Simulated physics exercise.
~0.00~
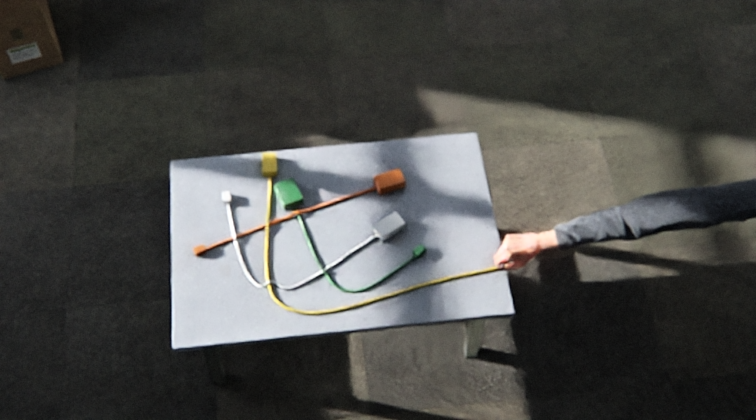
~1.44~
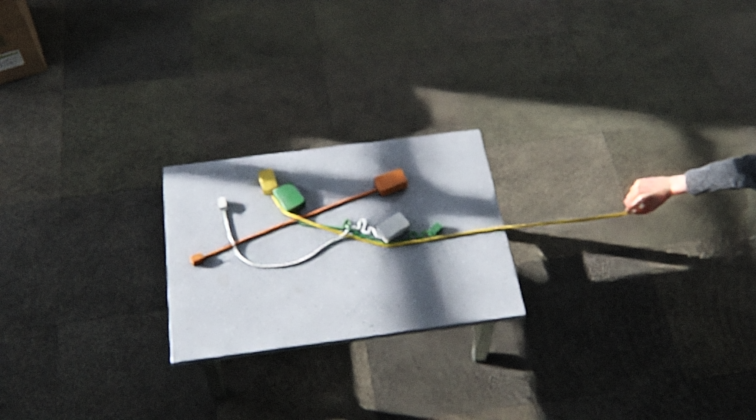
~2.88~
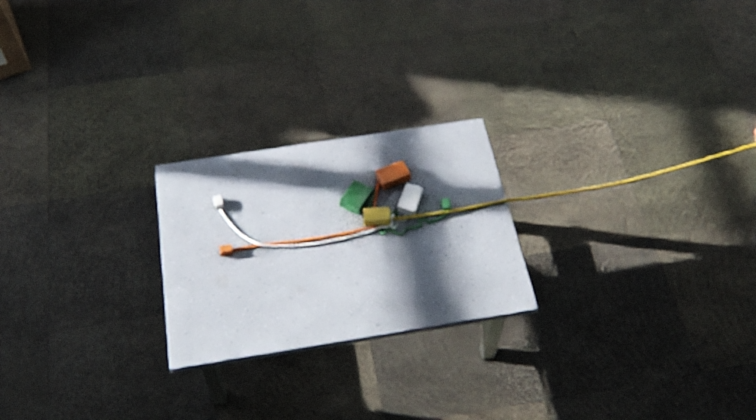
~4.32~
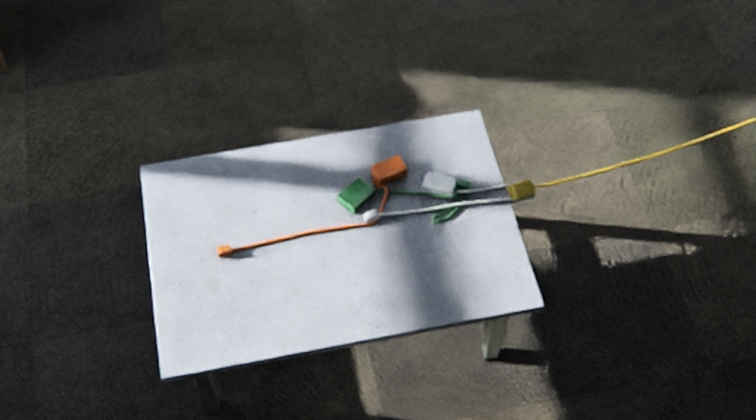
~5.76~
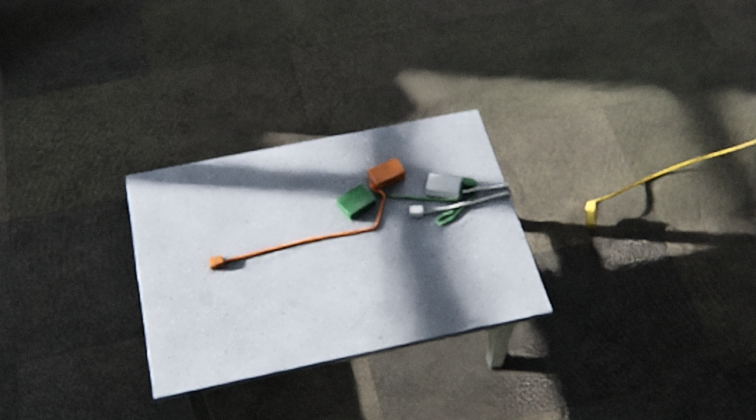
Hand pulling a yellow cable off the right edge of a desk, dragging green and white cables rightward among tangled chargers.
